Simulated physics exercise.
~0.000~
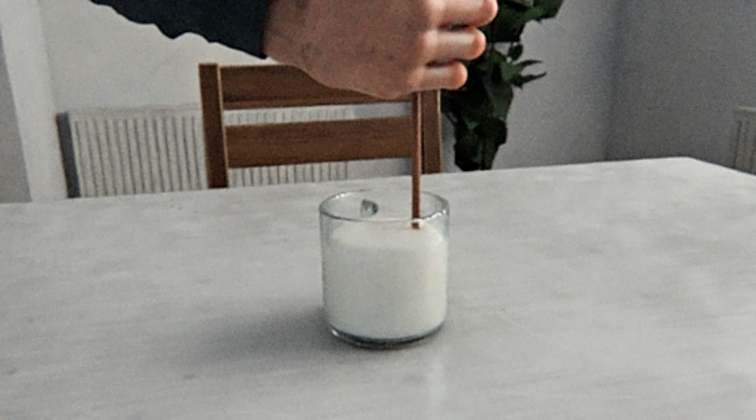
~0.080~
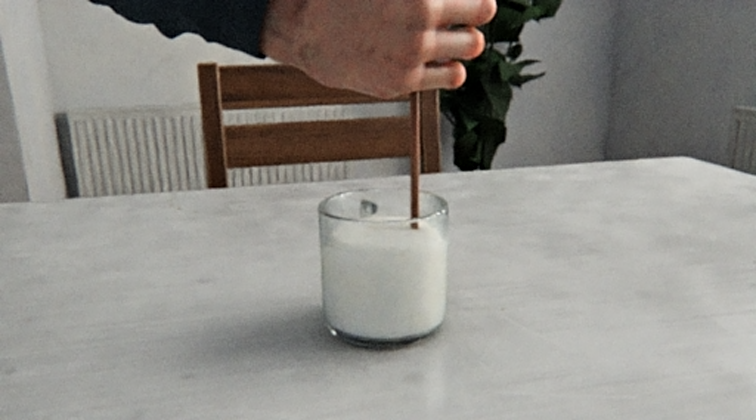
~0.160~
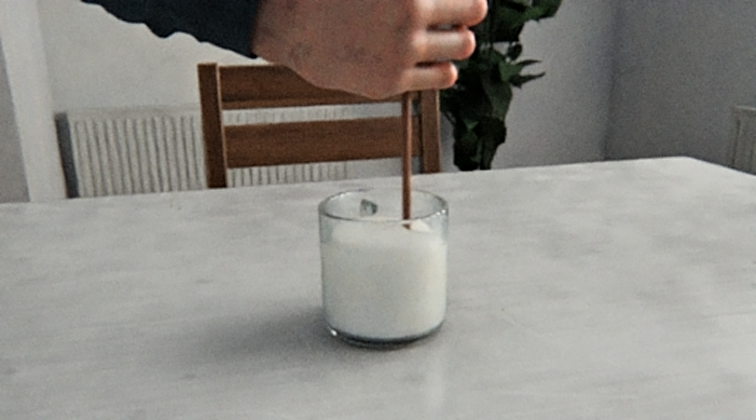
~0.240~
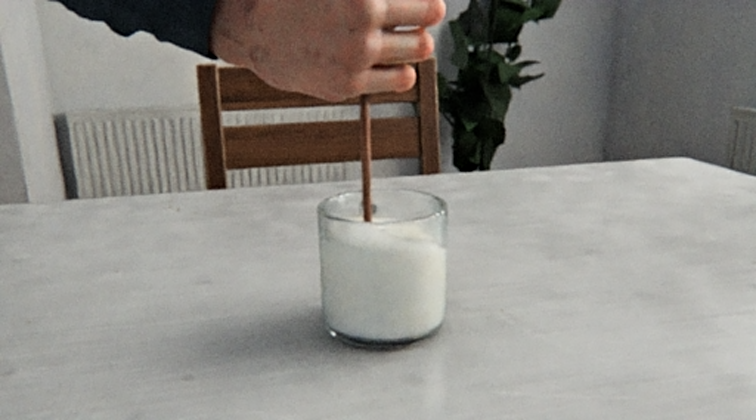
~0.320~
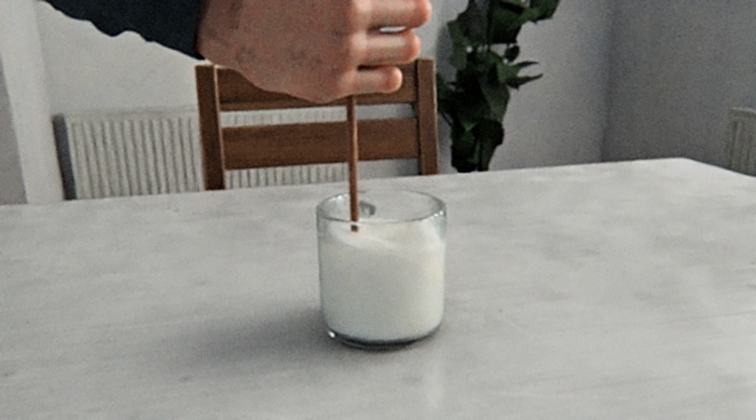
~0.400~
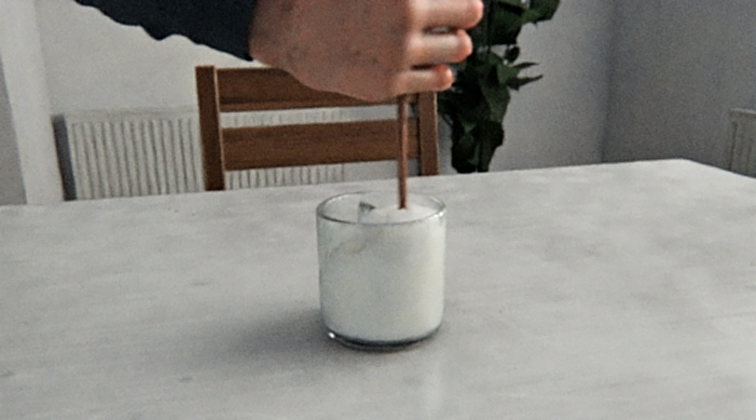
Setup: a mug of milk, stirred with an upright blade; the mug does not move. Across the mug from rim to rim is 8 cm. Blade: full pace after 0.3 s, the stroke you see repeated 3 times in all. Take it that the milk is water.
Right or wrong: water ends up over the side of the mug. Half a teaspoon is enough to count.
Right.
After 0.60 s 0 ml is over the rim.
After 0.80 s 2 ml is over the rim.
After 0.99 s 5 ml is over the rim.
After 1.19 s 6 ml is over the rim.
In the end 6 ml is over the rim.
